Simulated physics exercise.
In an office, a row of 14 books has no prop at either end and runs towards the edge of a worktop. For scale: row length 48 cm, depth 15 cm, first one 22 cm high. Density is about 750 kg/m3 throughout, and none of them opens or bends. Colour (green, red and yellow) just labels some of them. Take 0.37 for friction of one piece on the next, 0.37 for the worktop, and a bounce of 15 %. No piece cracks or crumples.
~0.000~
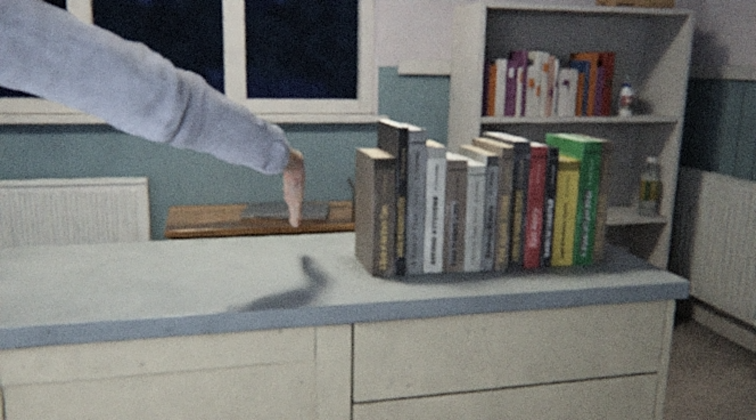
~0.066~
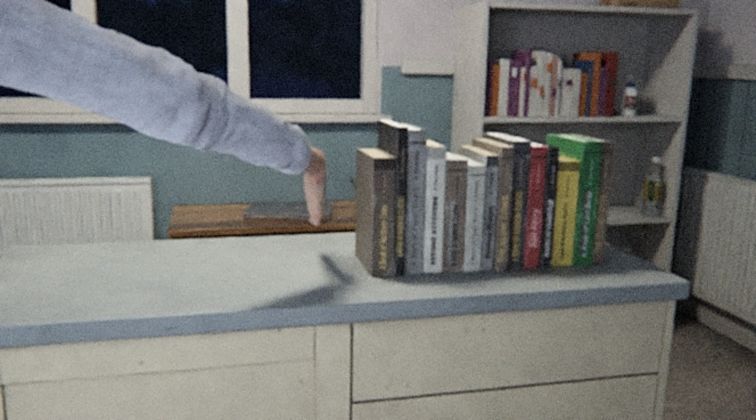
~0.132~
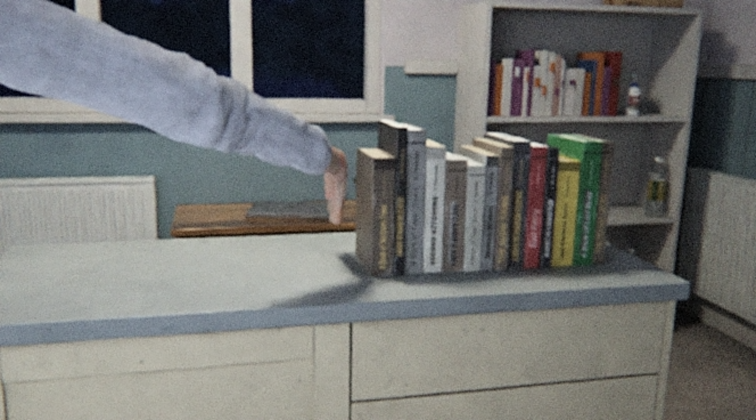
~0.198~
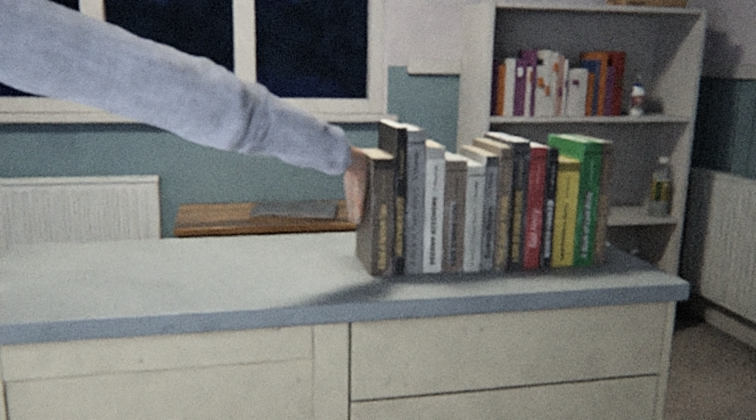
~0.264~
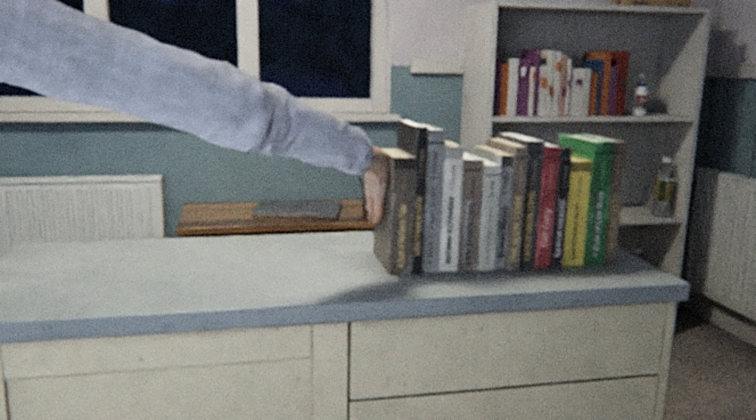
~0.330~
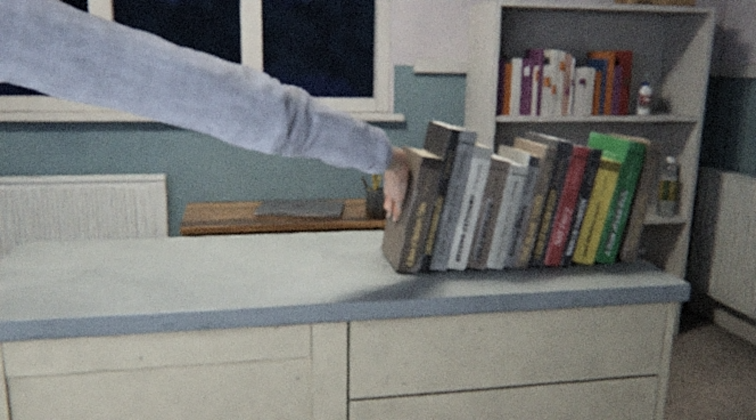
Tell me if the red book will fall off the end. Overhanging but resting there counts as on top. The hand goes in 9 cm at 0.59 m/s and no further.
It remains on top.
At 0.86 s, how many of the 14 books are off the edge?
At that moment 3.
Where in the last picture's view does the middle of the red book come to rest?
Near (610, 223).
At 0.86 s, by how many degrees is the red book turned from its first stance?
About 60°.
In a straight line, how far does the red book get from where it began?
About 20 cm.
Around 0.40 s, none of the 14 books off the edge, 14 disturbed; red book tipped 25°; green book tipped 26°.
Around 0.60 s, 1 of the 14 books off the edge; red book tipped 45°; green book on its side.
Around 0.86 s, 3 of the 14 books off the edge; red book tipped 64°; yellow book upside down.
Finally (1.1 s), 3 of the 14 books off the edge; red book tipped 65°; yellow book upside down; green book on its side. Seen by the last camera, middles, red book near (610, 223).
